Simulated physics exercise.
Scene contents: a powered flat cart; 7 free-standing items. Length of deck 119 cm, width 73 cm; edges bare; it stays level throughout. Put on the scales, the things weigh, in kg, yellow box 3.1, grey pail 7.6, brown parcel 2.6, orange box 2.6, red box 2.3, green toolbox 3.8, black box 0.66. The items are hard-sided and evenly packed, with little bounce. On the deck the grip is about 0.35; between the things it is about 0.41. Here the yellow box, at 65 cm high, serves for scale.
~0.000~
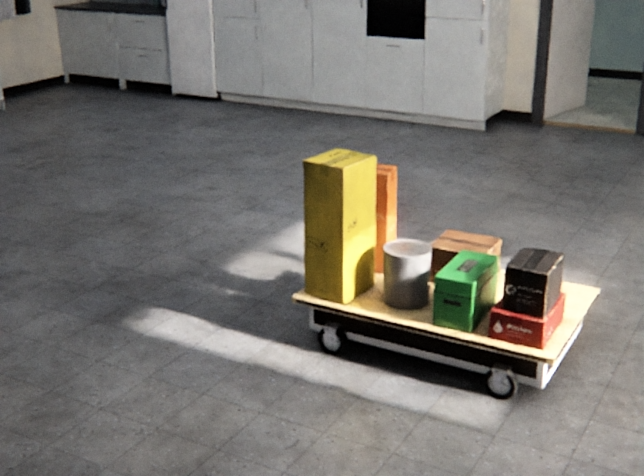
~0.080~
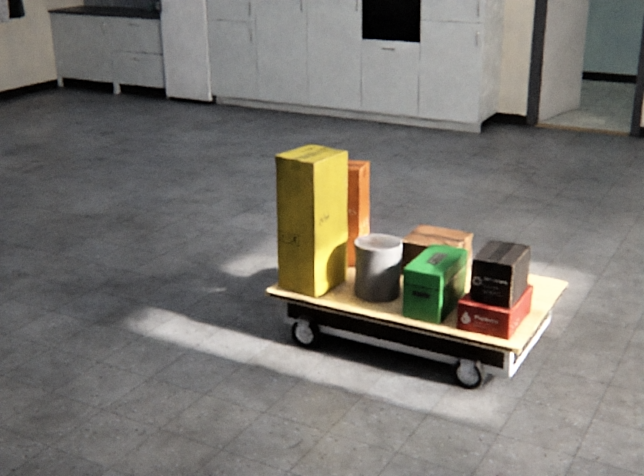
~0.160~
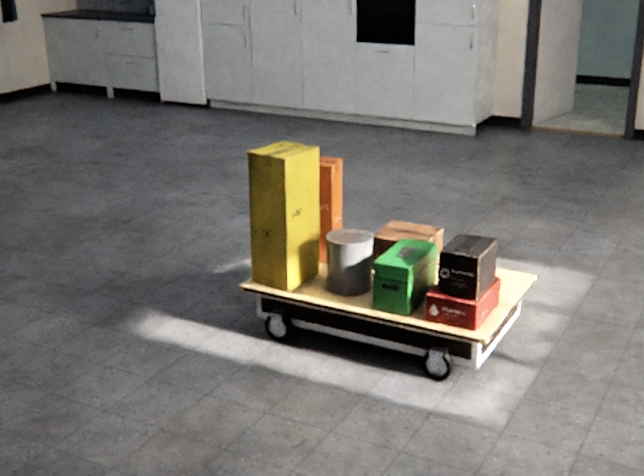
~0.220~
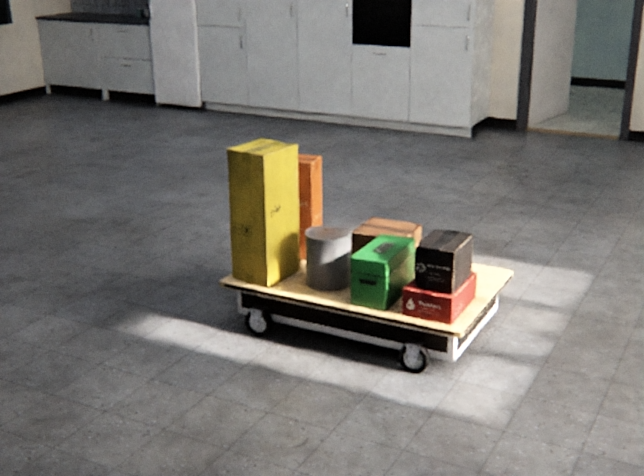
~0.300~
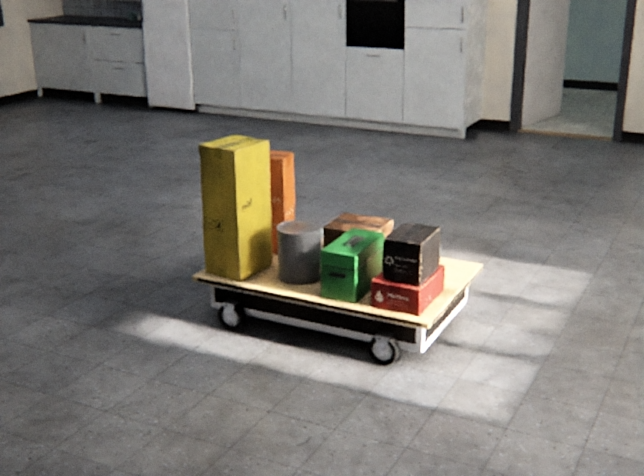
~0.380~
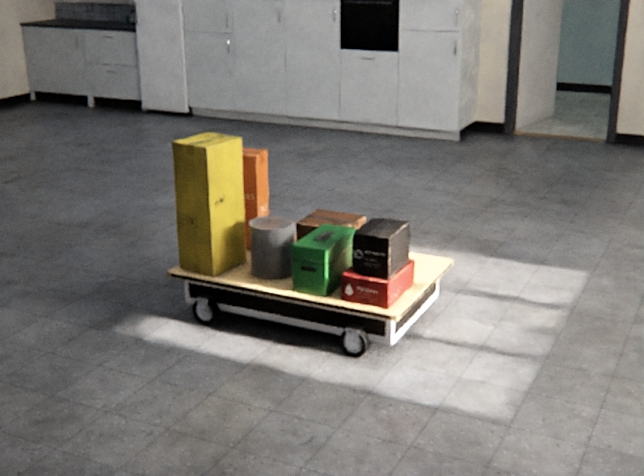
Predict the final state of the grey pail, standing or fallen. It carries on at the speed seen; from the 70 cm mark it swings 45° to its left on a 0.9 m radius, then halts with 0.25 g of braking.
Standing.
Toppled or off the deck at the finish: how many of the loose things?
So, 3 in all.
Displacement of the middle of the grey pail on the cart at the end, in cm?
The shift is close to 34 cm.
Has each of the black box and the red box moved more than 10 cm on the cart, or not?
Here the black box is left in place, and the red box is left in place.
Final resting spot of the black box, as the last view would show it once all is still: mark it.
At about (45, 260).
After 0.68 s, cart 129 cm along, turned 28°; orange box now off the deck; grey pail moved 21 cm near (164, 241); yellow box 4° off upright.
After 0.88 s, cart 167 cm along, turned 45°; yellow box and brown parcel now off the deck; grey pail moved 34 cm near (82, 250); green toolbox moved 12 cm.
After 1.28 s, cart 225 cm along, turned 45°; grey pail moved 34 cm; green toolbox moved 12 cm.
In the end (2.1 s), off the deck and tipped over, yellow box, brown parcel and orange box; not toppled but over 10 cm from the start, grey pail and green toolbox; the other 2 under 10 cm from the start.
